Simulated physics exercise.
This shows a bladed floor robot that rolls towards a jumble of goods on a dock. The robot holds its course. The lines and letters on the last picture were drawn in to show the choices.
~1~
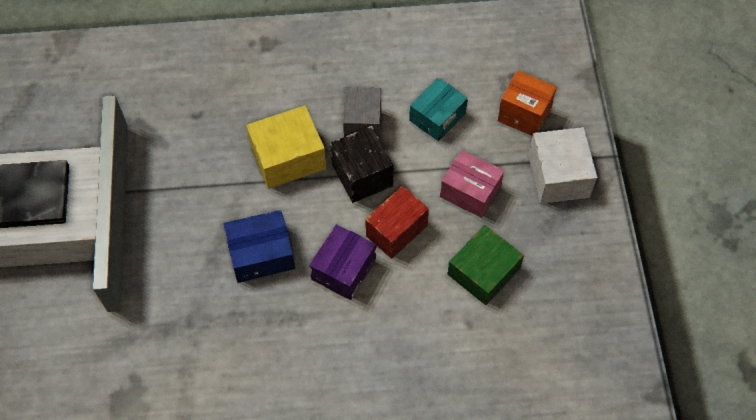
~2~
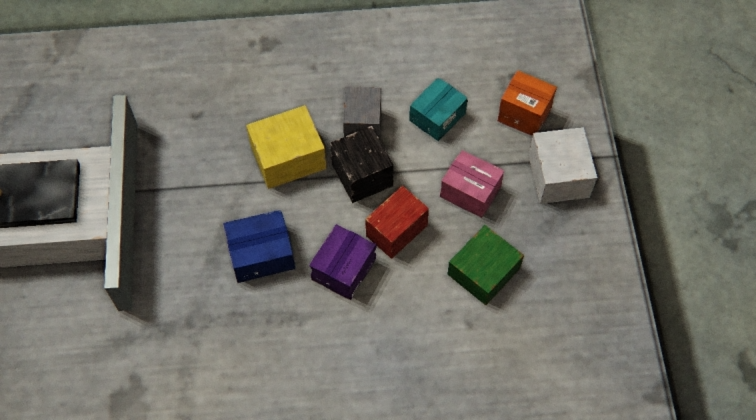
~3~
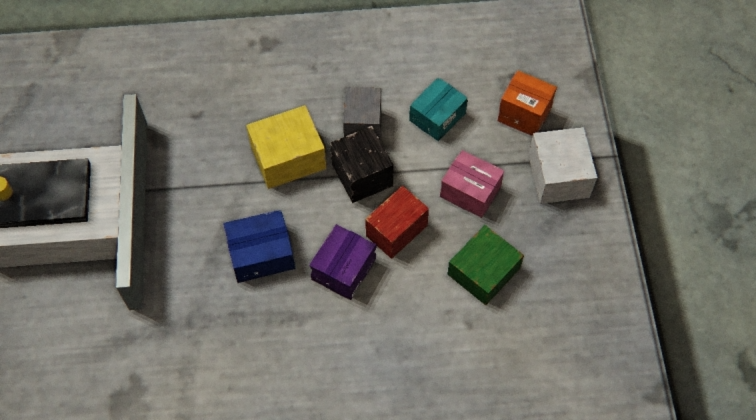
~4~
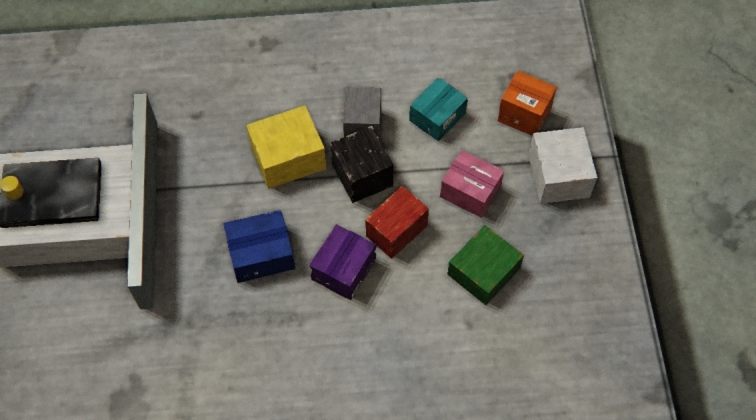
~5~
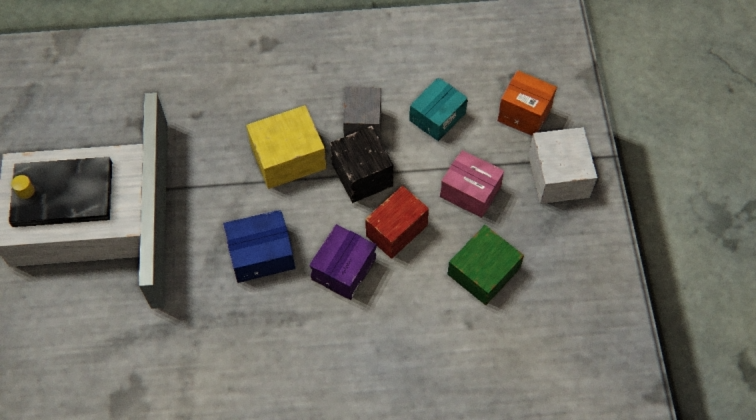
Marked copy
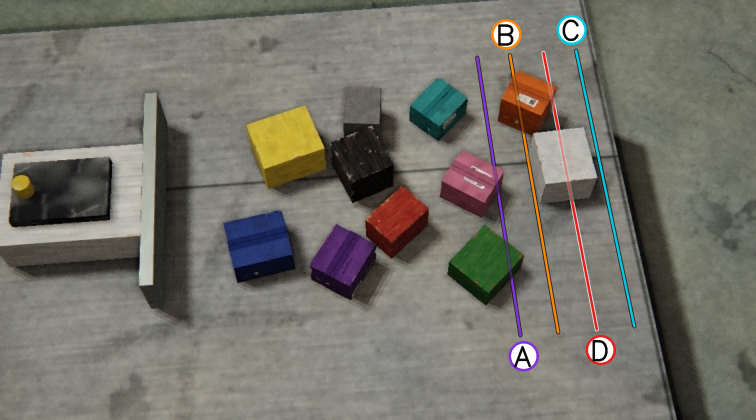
A robot with a wide upright blade rolled slowly and steadily rightward across the grey dock, drawing nearer to a scattered group of colourful boxes and crates, which all stayed still.
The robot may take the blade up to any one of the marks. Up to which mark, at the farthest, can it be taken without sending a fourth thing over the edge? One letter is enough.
Line B.
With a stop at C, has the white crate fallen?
Yes.
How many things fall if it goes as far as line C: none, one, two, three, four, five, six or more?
In all, six or more.
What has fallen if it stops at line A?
It is the white crate.
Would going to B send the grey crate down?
By then, no.
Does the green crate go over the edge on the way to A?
No.
On the copy, A at (497, 186); B at (532, 184); C at (603, 179); D at (568, 181).
On B. First, robot (209, 180); grey crate (372, 113); purple box (386, 263).
Then, robot (348, 170); white crate (599, 153); pink parcel (556, 185).
Finally, robot (456, 162); white crate over the edge; pink parcel over the edge; two fallen.
By contrast, A is within the limit but short; C drops nine; D drops six.
